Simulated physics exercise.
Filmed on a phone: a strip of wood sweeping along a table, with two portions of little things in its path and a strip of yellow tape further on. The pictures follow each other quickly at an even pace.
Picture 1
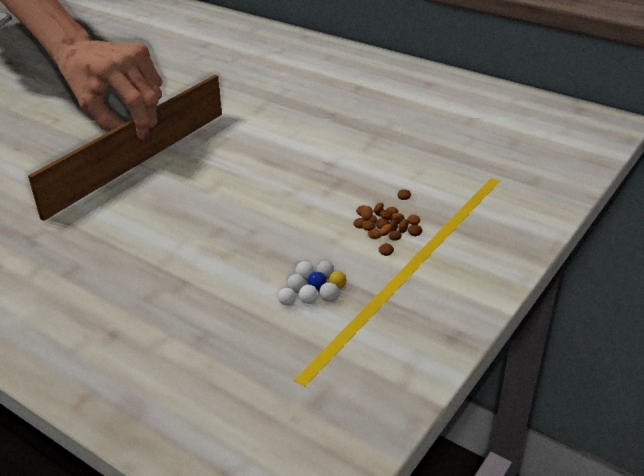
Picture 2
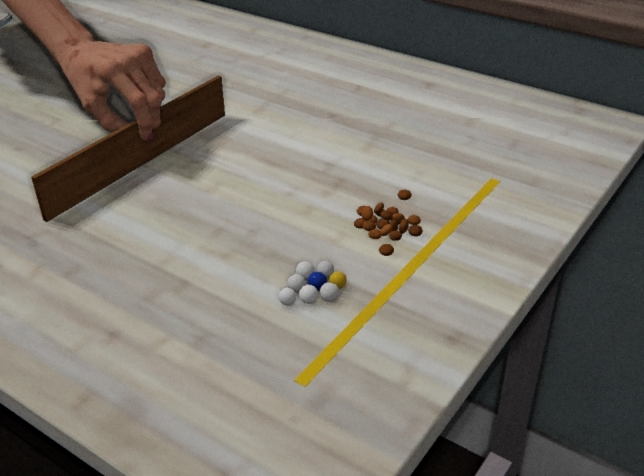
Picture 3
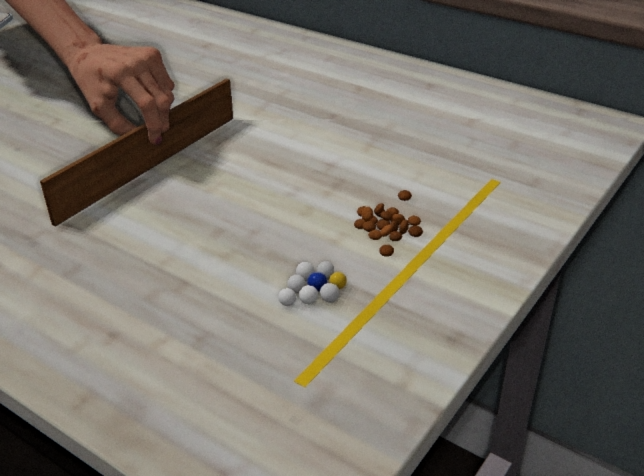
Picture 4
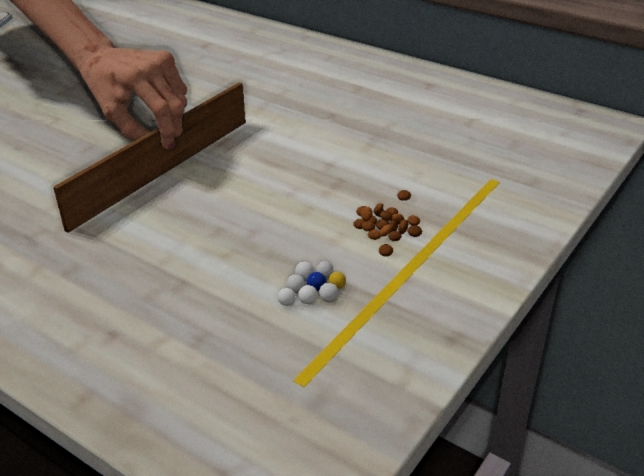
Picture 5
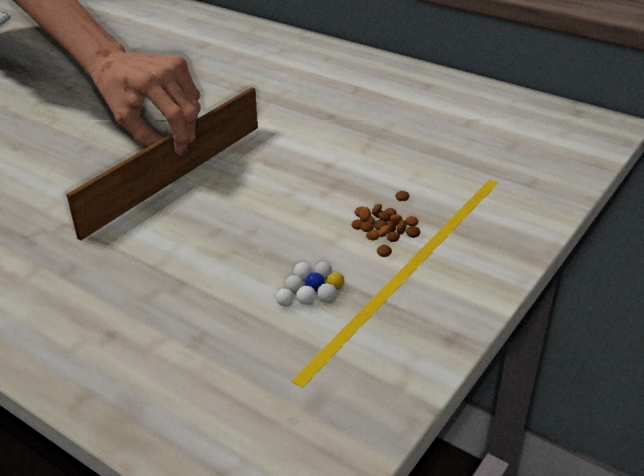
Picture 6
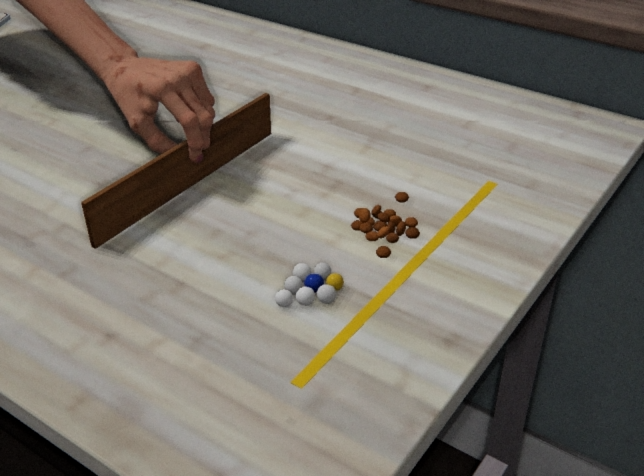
A hand slid an upright strip of wood a short way rightward across a pale table, picking up speed, while the glass marbles, brown bits and yellow tape ahead of it stayed put.
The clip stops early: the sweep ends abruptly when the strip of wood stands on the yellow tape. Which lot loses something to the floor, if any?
The nearer lot sends some to the floor and the farther lot keeps clear of the drop.
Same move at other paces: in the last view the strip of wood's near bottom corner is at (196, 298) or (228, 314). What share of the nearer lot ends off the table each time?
First some 100, then 100 per cent.
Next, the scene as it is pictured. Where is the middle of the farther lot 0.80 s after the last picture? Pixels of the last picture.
Near (456, 253).
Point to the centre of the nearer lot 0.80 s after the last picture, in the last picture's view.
At about (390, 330).
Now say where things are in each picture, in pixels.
In the first frame, strip of wood near (52, 188), at rest; yellow tape near (487, 188), about a palm's width from the edge; edge at (515, 315); nearer lot near (317, 281), a few glass marbles; farther lot near (383, 224), a few bits of cat kibble.
In the second frame, strip of wood near (55, 189); farther lot near (383, 224).
In the third frame, strip of wood near (63, 194); nearer lot near (317, 282).
In the fourth frame, strip of wood near (76, 199); farther lot near (383, 225).
In the fifth frame, strip of wood near (89, 207); nearer lot near (315, 282).
In the sixth frame, strip of wood near (104, 215); yellow tape near (485, 191); edge at (512, 318); nearer lot near (314, 283); farther lot near (381, 226).
Then, 0.39 s on from there, strip of wood still moving, near (296, 184); nearer lot all on the table, its front near (327, 294); farther lot all on the table, its front near (412, 233).
Then, 0.80 s on from there, strip of wood stopped at the yellow tape; nearer lot all on the table, its front near (395, 390); farther lot all on the table, its front near (484, 256).
Then, 1.08 s on from there, strip of wood stopped at the yellow tape; nearer lot near half over the edge; farther lot all on the table, its front near (489, 257).
In the end, strip of wood stopped at the yellow tape; nearer lot the whole lot over the edge; farther lot all on the table, its front near (489, 257).
